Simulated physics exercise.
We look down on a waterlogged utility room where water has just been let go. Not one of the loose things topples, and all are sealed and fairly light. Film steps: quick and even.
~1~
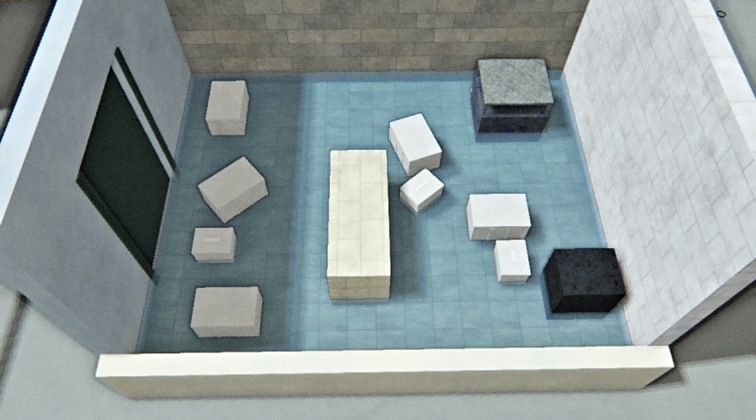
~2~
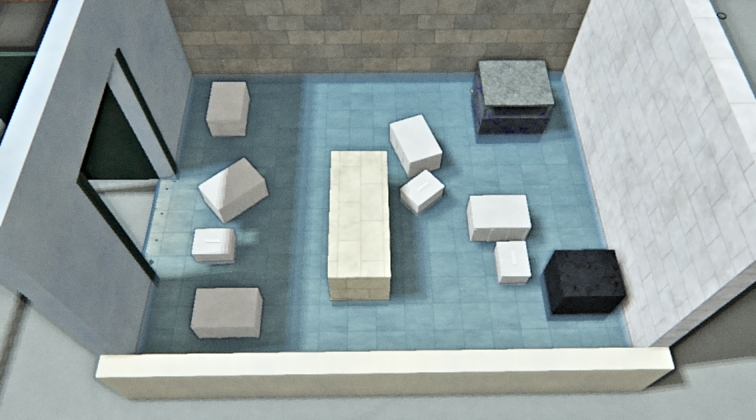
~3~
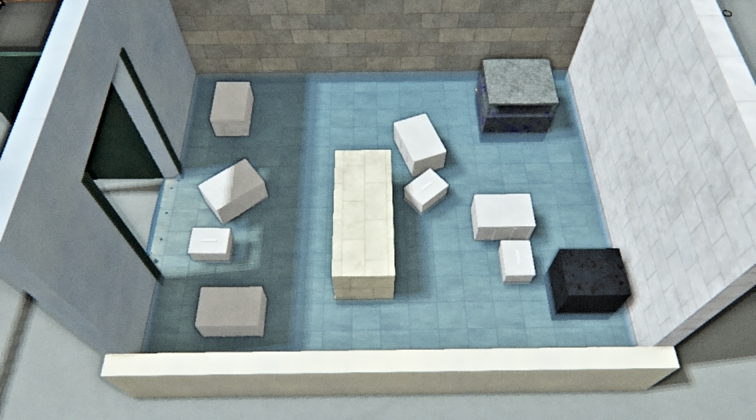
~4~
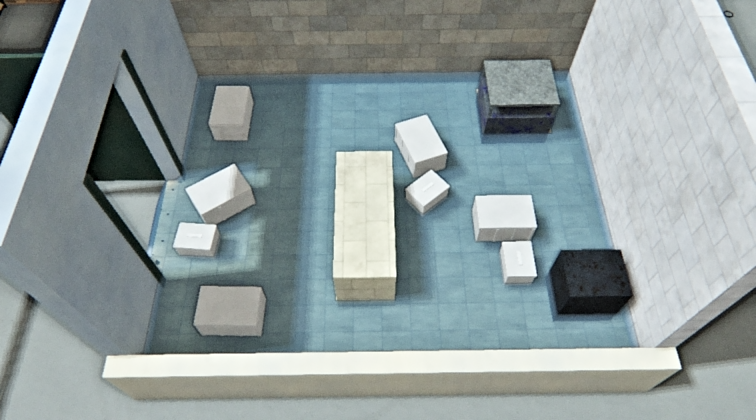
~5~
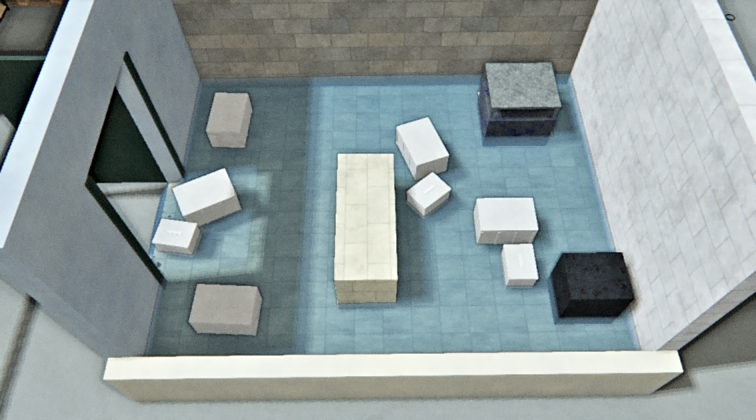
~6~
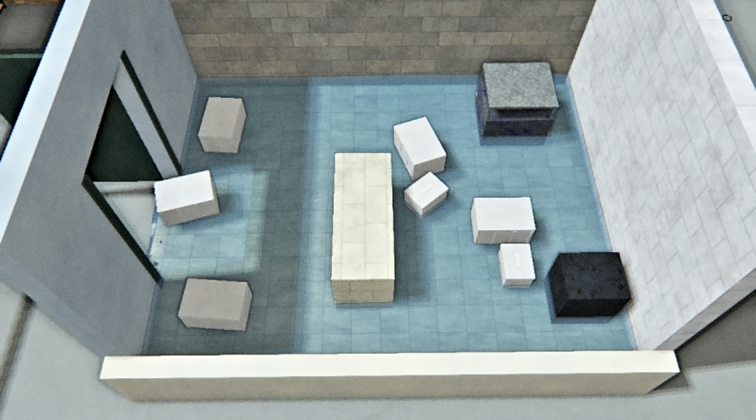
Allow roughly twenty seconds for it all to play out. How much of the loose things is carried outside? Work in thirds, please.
That would be two thirds or more.
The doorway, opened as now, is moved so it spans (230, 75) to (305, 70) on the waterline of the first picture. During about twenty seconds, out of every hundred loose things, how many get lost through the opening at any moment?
Roughly 60 in a hundred.
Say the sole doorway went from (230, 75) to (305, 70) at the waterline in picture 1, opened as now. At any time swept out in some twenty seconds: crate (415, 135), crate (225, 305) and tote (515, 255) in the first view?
Following that order: Escaped; remains behind; remains behind.
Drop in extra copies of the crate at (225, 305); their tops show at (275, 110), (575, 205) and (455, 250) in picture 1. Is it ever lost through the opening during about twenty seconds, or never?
Outcome for each, listed in order: Leaves, does not leave, does not leave.
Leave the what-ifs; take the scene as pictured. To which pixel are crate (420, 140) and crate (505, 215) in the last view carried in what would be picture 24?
About (254, 165) and (462, 208).
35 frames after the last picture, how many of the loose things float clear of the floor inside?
The answer would be 2.
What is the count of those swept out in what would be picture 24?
The number I arrive at is 4.
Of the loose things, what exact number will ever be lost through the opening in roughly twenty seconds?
It adds up to 6.
A moment on, 2 of 8 are out; 6 afloat.
Next, 4 of 8 are out; 4 afloat.
Later, 6 of 8 are out; 2 afloat.
In the end, 6 of 8 are out; 2 afloat.
